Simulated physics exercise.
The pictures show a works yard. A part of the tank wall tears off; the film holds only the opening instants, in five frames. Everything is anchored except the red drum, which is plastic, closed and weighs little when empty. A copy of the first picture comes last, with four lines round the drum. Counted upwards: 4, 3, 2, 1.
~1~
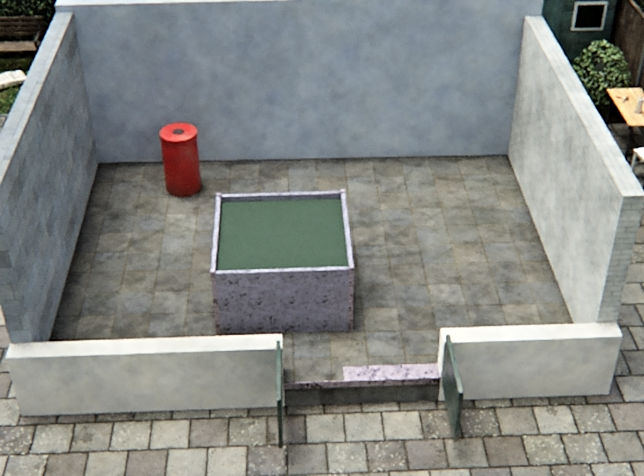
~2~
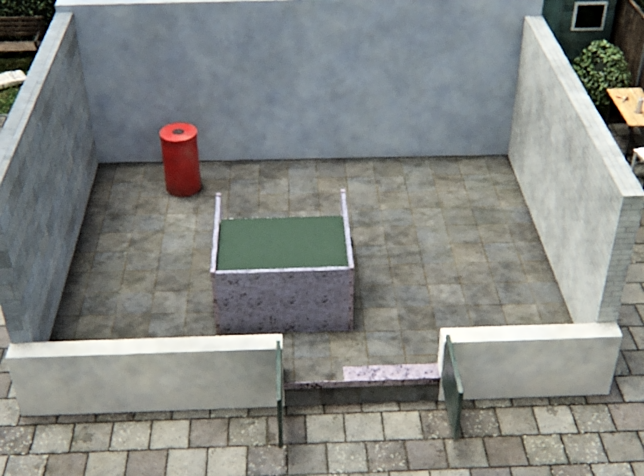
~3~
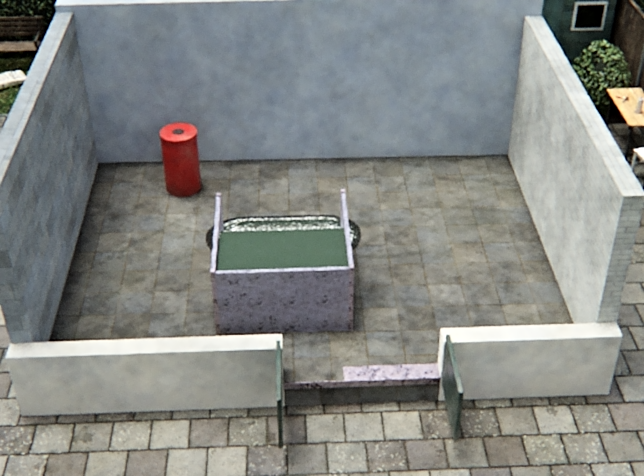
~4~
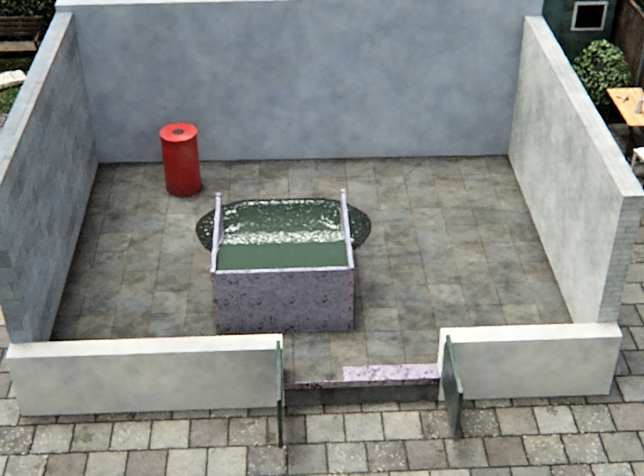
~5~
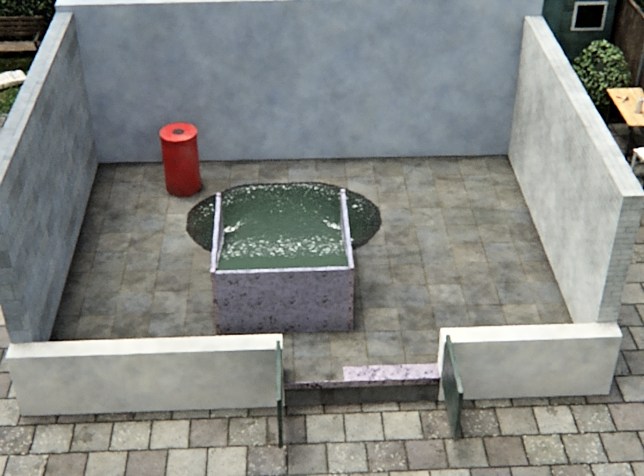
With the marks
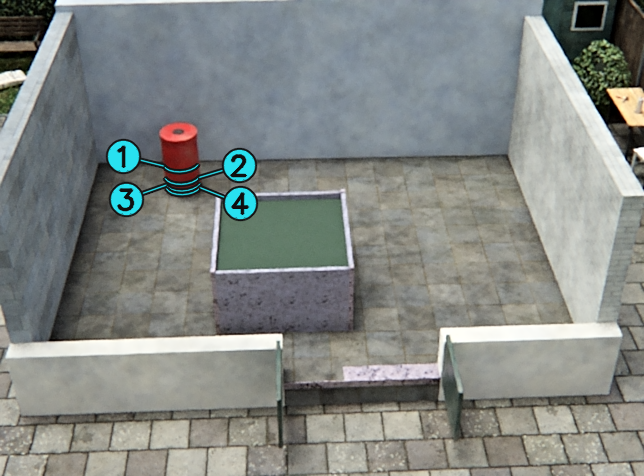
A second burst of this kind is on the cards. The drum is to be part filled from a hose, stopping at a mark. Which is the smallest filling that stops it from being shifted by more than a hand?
Go for 1.
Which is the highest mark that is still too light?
That would be 2.
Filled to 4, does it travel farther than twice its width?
Yes, it does.
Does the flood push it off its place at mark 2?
Yes, it does.
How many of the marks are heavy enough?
One of the four.
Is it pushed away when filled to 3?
Yes.
In cyan, 1 at (179, 171); 2 at (181, 184); 3 at (182, 191); 4 at (182, 194); from the bottom up 4, 3, 2, 1.
For mark 1, it does not move.
For mark 2, it is pushed about its own width away.
For mark 3, it is pushed about 6 times its own width away.
For mark 4, it is pushed about 6 times its own width away.
